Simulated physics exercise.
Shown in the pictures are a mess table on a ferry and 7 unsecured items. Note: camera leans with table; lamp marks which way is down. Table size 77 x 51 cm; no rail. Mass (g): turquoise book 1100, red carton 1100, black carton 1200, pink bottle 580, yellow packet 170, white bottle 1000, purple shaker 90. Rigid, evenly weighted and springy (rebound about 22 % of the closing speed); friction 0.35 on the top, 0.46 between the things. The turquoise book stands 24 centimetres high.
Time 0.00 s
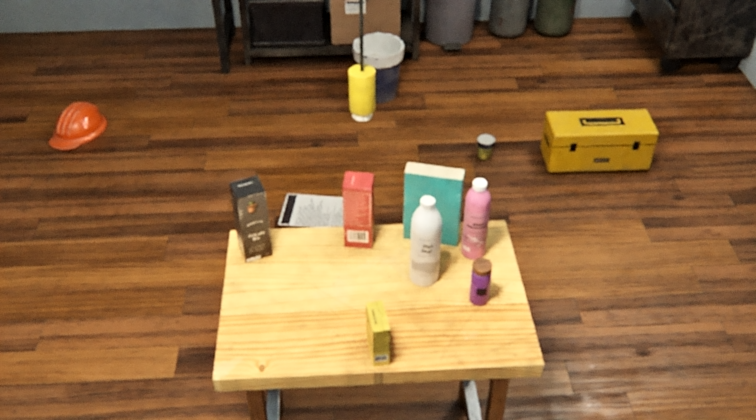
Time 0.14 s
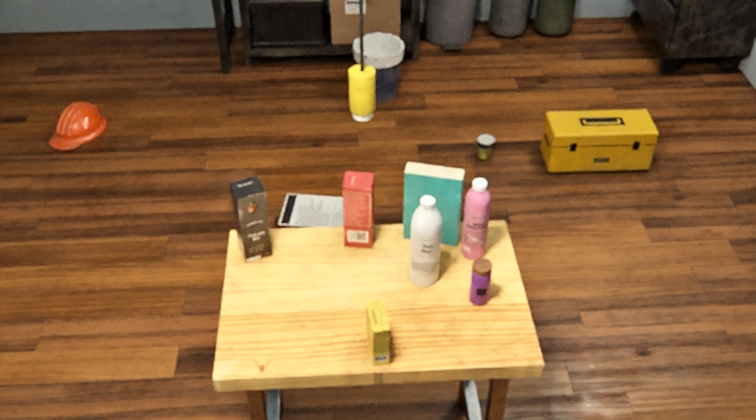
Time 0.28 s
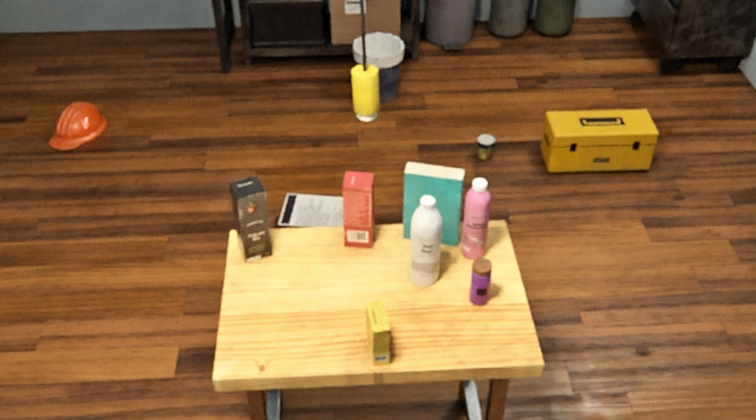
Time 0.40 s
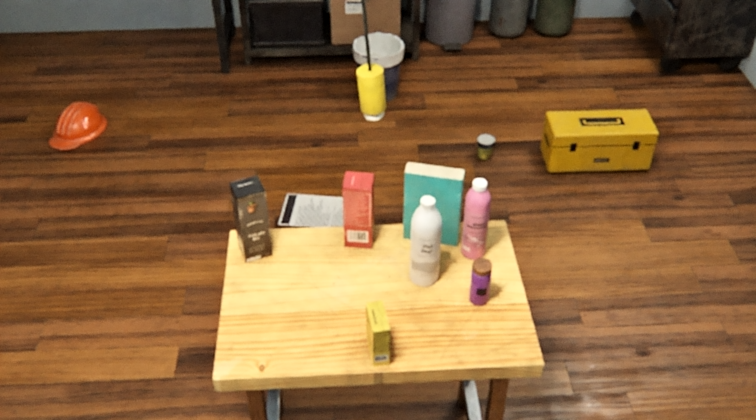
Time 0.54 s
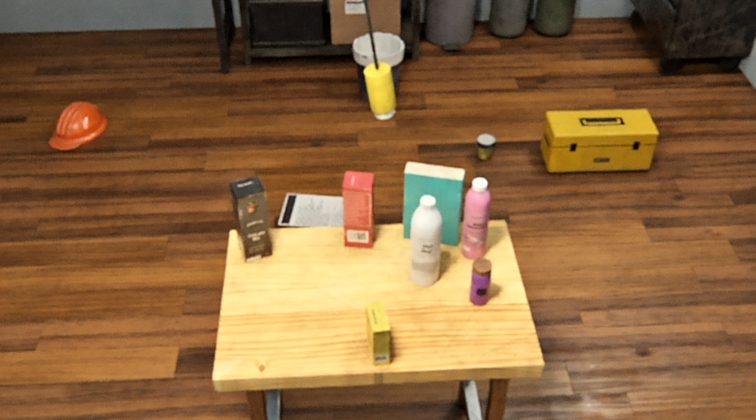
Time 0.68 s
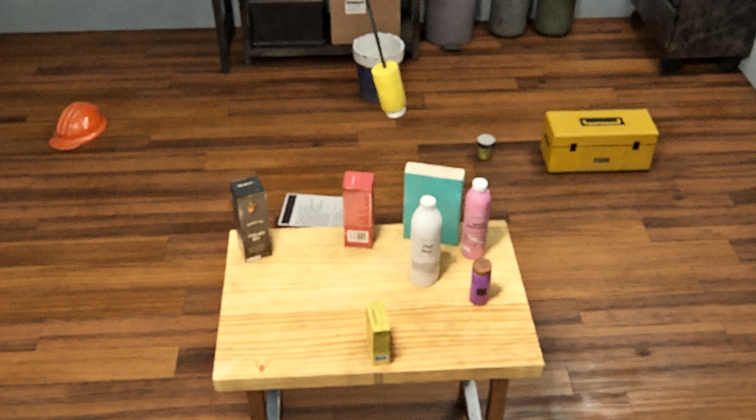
A pale wooden table stands on a dark plank floor in a workshop-like space, seen from above and in front. On it are black and red cartons at the left and middle, a turquoise book, white and pink bottles and a purple shaker at the right, and a yellow packet near the front. Everything on the table keeps its place while a hanging yellow cylinder behind swings steadily rightward.
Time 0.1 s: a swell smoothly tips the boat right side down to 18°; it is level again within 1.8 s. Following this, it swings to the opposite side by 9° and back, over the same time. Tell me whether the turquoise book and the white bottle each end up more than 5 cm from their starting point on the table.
The turquoise book does not. The white bottle does not.
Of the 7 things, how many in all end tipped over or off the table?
Count: 1.
After 1.48 s, heel 8°, right side down; pink bottle now off the table.
After 1.68 s, heel 3°, right side down.
After 1.88 s, boat level.
After 2.08 s, heel 1°, left side down.
At rest (4.2 s), off the table, pink bottle; the other 6 in place, give or take 5 cm. Seen from the same camera at the end, turquoise book near (433, 205), white bottle near (426, 240).
